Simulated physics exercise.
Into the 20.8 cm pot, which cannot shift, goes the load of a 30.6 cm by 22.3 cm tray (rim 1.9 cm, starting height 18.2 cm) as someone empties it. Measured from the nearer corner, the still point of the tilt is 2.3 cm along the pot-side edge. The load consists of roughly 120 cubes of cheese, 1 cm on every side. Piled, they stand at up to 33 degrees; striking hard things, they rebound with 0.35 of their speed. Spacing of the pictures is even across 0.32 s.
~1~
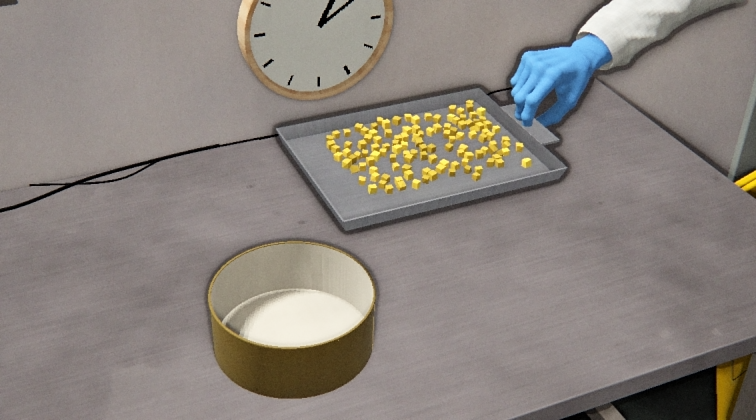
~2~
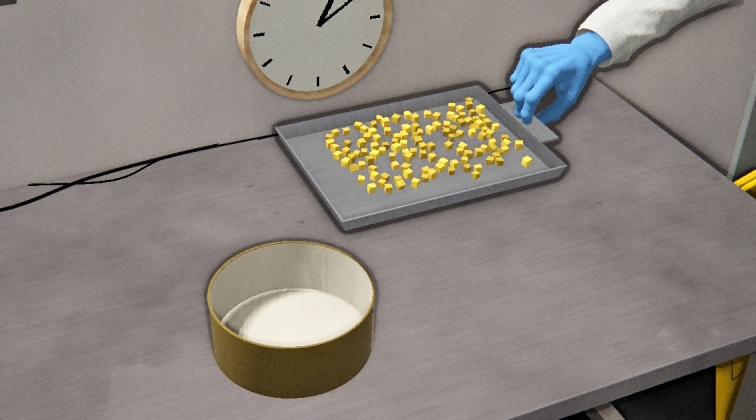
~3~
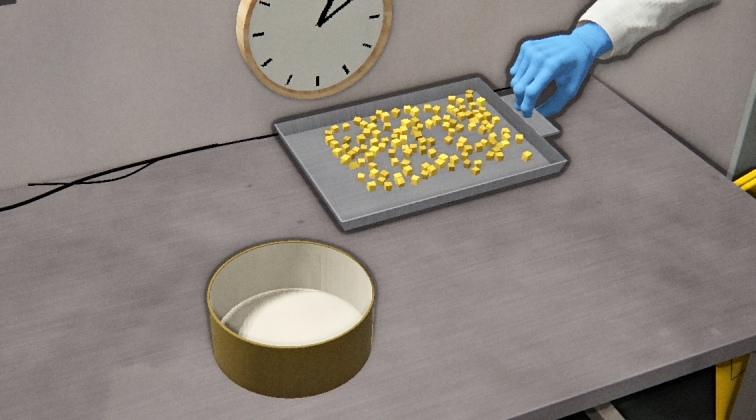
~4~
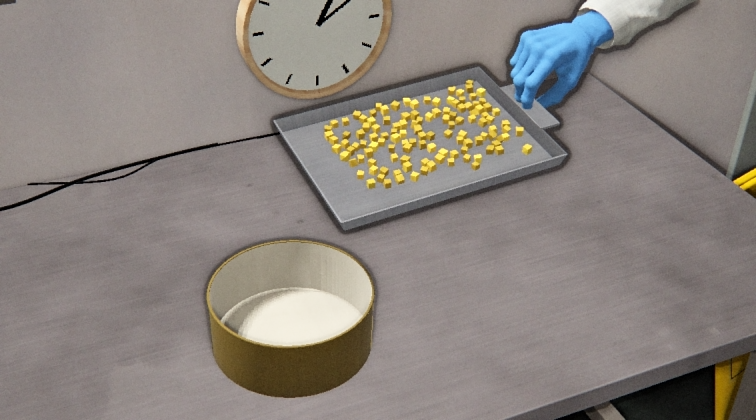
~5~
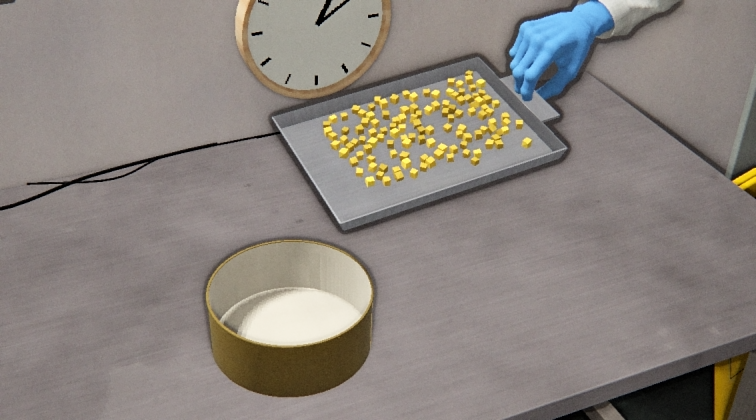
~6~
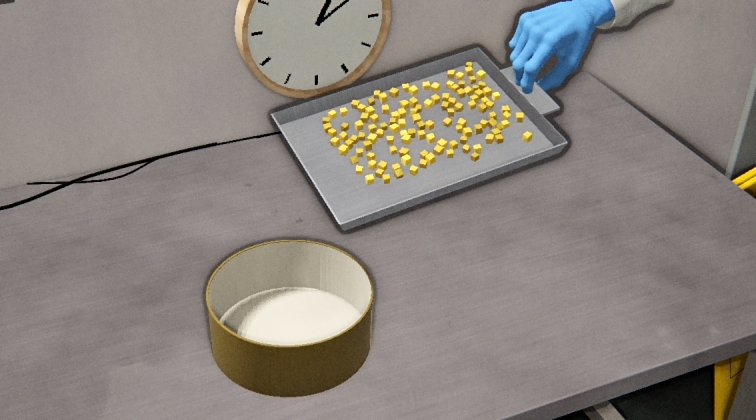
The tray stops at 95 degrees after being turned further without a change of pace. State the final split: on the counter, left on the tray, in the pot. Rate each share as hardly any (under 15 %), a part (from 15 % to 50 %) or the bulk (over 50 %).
Counter: Hardly any; tray: Hardly any; pot: The bulk.
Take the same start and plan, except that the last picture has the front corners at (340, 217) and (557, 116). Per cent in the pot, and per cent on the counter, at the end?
Pot 45, counter 55.
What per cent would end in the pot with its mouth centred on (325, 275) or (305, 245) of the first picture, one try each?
About 85 percent the first time and about 5 percent the second.
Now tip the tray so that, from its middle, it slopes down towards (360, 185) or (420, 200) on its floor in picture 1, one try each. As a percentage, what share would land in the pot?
That would be close to 85 per cent and then close to 40 per cent.
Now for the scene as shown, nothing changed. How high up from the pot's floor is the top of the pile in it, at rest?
Roughly 2.0 cm up.
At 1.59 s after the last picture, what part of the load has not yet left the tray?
I'd say close to 50 per cent.
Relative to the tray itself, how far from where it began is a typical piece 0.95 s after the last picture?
It has moved some 17 cm from its start.
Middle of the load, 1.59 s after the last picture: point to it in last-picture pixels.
At that moment the load's centre is around (330, 237).
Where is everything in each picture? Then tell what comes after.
In the first picture, tray tilt 0 degrees, front corners at (346, 217) and (561, 166); middle of the pieces at (423, 149); pot at (292, 291).
In the second picture, tray tilt 1 degrees, front corners at (345, 217) and (560, 164); middle of the pieces at (423, 147).
In the third picture, tray tilt 3 degrees, front corners at (345, 218) and (560, 159); middle of the pieces at (422, 142).
In the fourth picture, tray tilt 5 degrees, front corners at (344, 218) and (561, 153), lowest corner left front; middle of the pieces at (422, 136).
In the fifth picture, tray tilt 8 degrees, front corners at (343, 219) and (560, 147), lowest corner left front; middle of the pieces at (421, 131).
In the sixth picture, tray tilt 11 degrees, front corners at (343, 219) and (561, 141), lowest corner left front; middle of the pieces at (421, 126); pot at (290, 290).
Then, 0.95 s after the last picture, tilt 50 degrees; the tray holds 85 %, the pot 0 %.
Then, 1.59 s after the last picture, tilt 76 degrees; the tray holds 50 %, the pot 40 %.
Then, 2.27 s after the last picture, tilt 95 degrees; the tray holds 0 %, the pot 95 %.
In the end, counter 5 %, tray 0 %, pot 95 %.
